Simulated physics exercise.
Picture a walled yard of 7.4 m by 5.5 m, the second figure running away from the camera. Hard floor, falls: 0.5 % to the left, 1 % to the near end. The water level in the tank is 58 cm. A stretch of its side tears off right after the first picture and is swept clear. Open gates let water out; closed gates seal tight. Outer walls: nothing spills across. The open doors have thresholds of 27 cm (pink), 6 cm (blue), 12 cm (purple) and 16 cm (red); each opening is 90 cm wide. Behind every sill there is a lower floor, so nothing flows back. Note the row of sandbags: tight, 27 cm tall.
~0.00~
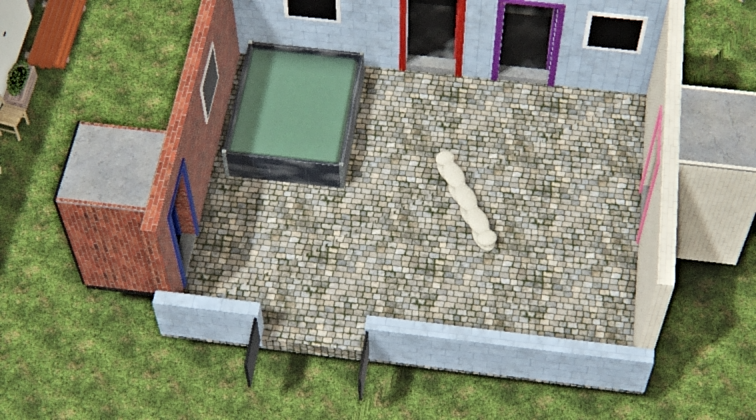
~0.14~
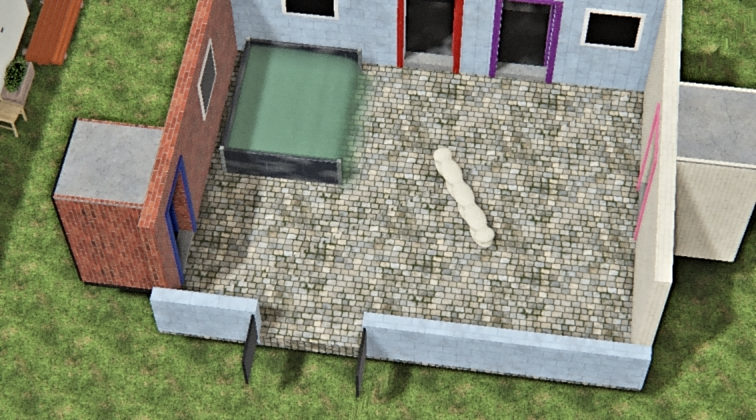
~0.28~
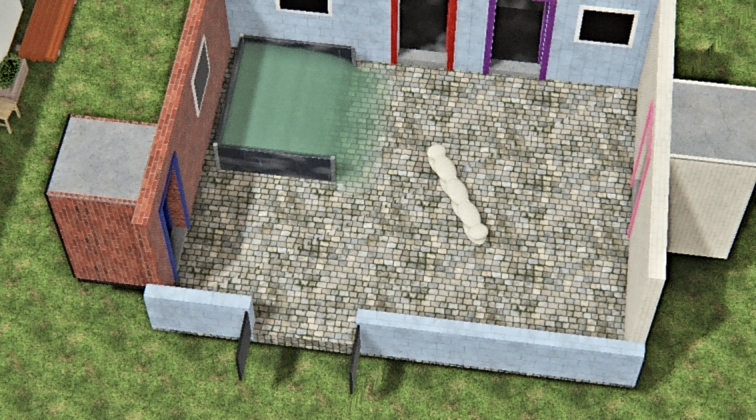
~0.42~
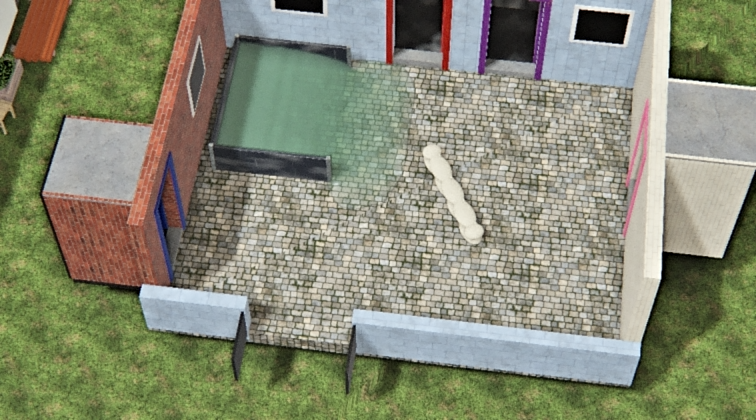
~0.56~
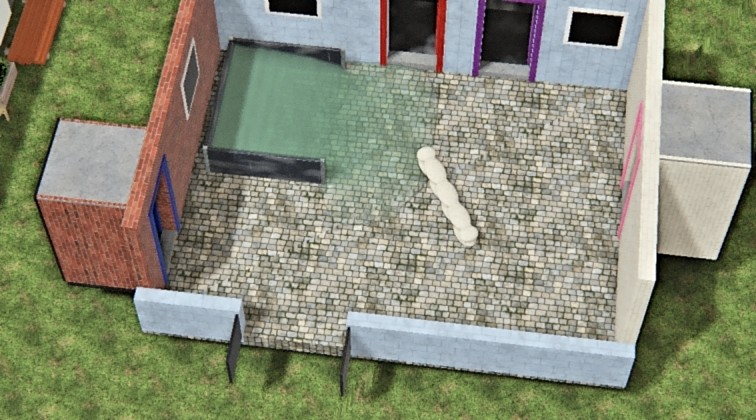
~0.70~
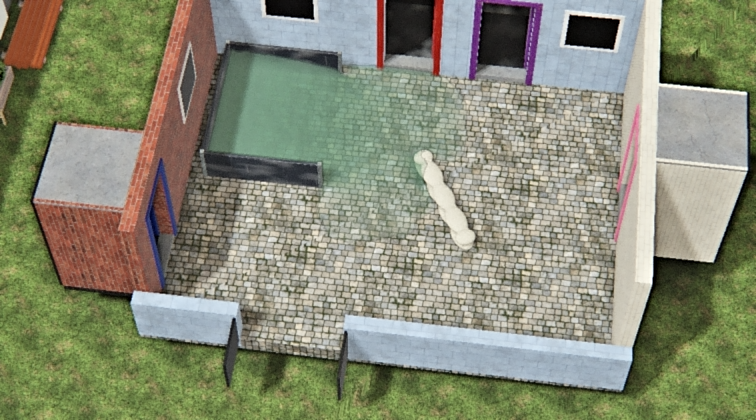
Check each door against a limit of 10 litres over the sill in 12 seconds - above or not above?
Check: Pink door not above; blue door above; purple door not above; red door not above.
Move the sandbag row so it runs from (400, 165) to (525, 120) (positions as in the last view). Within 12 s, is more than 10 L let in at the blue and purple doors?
Blue exceeded, purple exceeded.
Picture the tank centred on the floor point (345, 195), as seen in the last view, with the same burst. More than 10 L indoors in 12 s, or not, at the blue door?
Against the limit, the blue door gets no more than that.
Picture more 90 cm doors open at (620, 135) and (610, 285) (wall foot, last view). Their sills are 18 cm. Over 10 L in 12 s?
Well, the first one ends up on the high side, the second one on the low side.
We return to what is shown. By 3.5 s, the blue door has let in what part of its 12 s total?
Some 0 in a hundred.
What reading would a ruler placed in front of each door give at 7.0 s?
Pink 6 cm, blue 4 cm, purple 6 cm, red 4 cm.
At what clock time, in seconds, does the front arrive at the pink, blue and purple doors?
Pink = 2.2 s, blue = 6.0 s, purple = 1.0 s.
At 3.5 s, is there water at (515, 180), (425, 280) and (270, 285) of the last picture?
Going in order, covered, then covered, then clear.
After 1.4 s water covers 35 % of the floor and is deepest (32 cm) near (411, 167); pink door not reached, blue door not reached, purple door 7 cm at the sill, 0 L in, red door 15 cm at the sill, 0 L in.
After 2.2 s water covers 50 % of the floor and is deepest (42 cm) near (623, 97); pink door 4 cm at the sill, 0 L in, blue door not reached, purple door 11 cm at the sill, 0 L in, red door 14 cm at the sill, 0 L in.
After 3.5 s water covers 65 % of the floor and is deepest (28 cm) near (612, 112); pink door 15 cm at the sill, 0 L in, blue door not reached, purple door 13 cm at the sill, 3 L in, red door 9 cm at the sill, 0 L in.
After 7.0 s water covers 85 % of the floor and is deepest (16 cm) near (531, 358); pink door 6 cm at the sill, 0 L in, blue door 4 cm at the sill, 0 L in, purple door 6 cm at the sill, 4 L in, red door 4 cm at the sill, 0 L in.
After 12.0 s water covers 95 % of the floor and is deepest (15 cm) near (156, 316); pink door 5 cm at the sill, 0 L in, blue door 13 cm at the sill, 85 L in, purple door 2 cm at the sill, 4 L in, red door 4 cm at the sill, 0 L in.
